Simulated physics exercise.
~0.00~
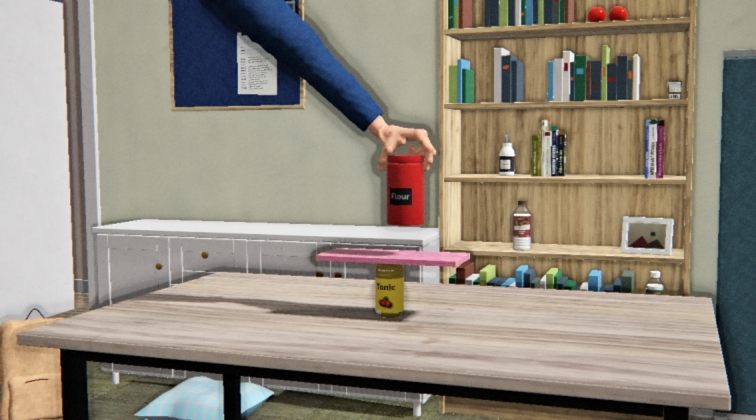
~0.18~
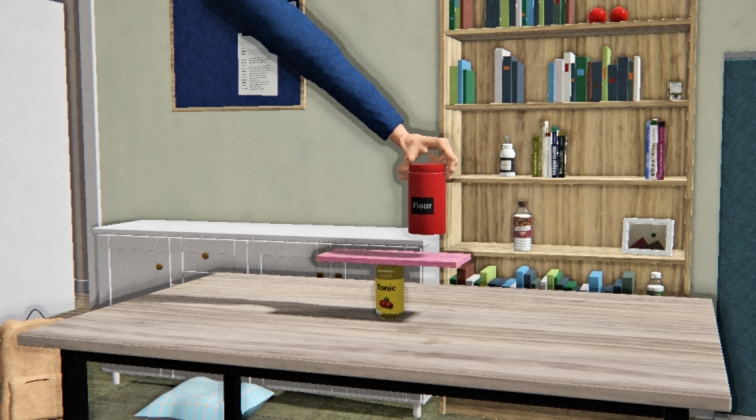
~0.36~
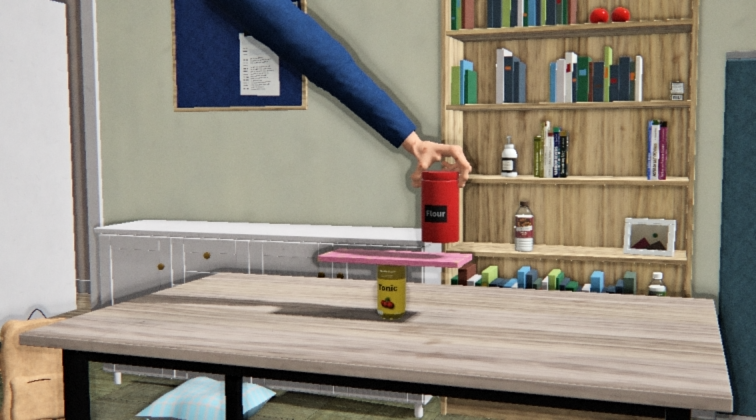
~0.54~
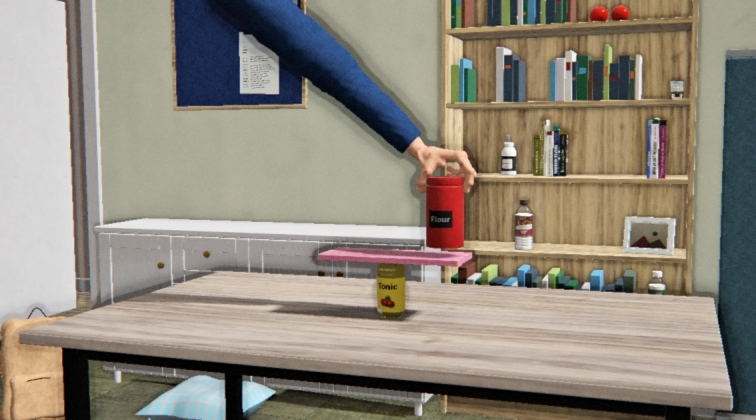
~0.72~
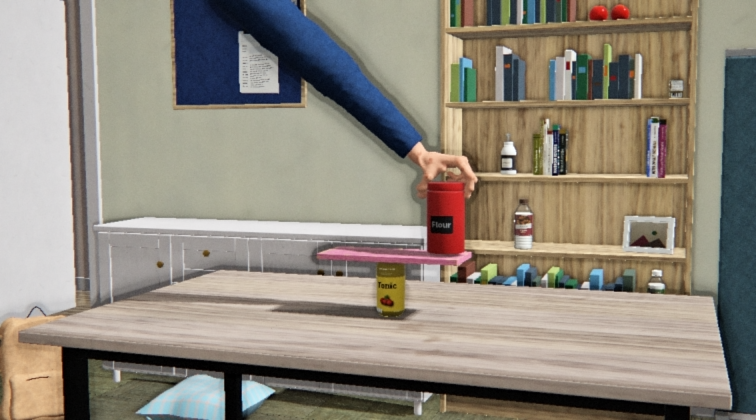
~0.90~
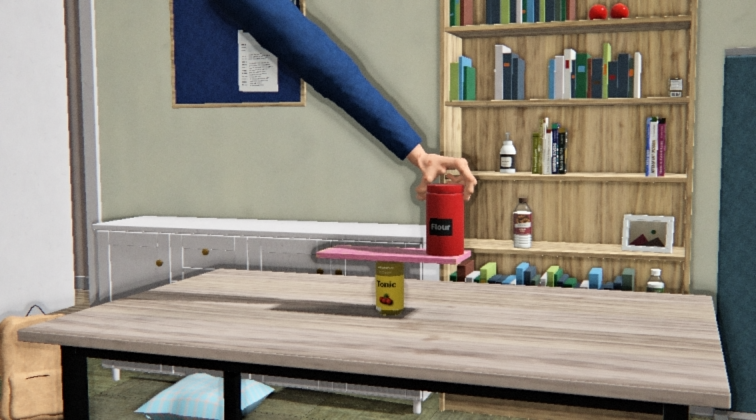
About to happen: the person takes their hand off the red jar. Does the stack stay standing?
No.
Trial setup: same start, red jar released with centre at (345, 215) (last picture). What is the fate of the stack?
What happens next is that it goes down.
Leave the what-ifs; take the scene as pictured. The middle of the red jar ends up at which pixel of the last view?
The object ends up somewhere around (513, 306).
Around 1.20 s, red jar now fallen; pink board rocked 41° from its first pose.
Around 1.40 s, pink board rocked 55° from its first pose.
Around 1.60 s, pink board now fallen; yellow can displaced a little.
Finally (3.5 s), fallen, red jar and pink board; yellow can still in place. Final places as the last picture's camera would see them, red jar near (513, 306). The stack gives way.
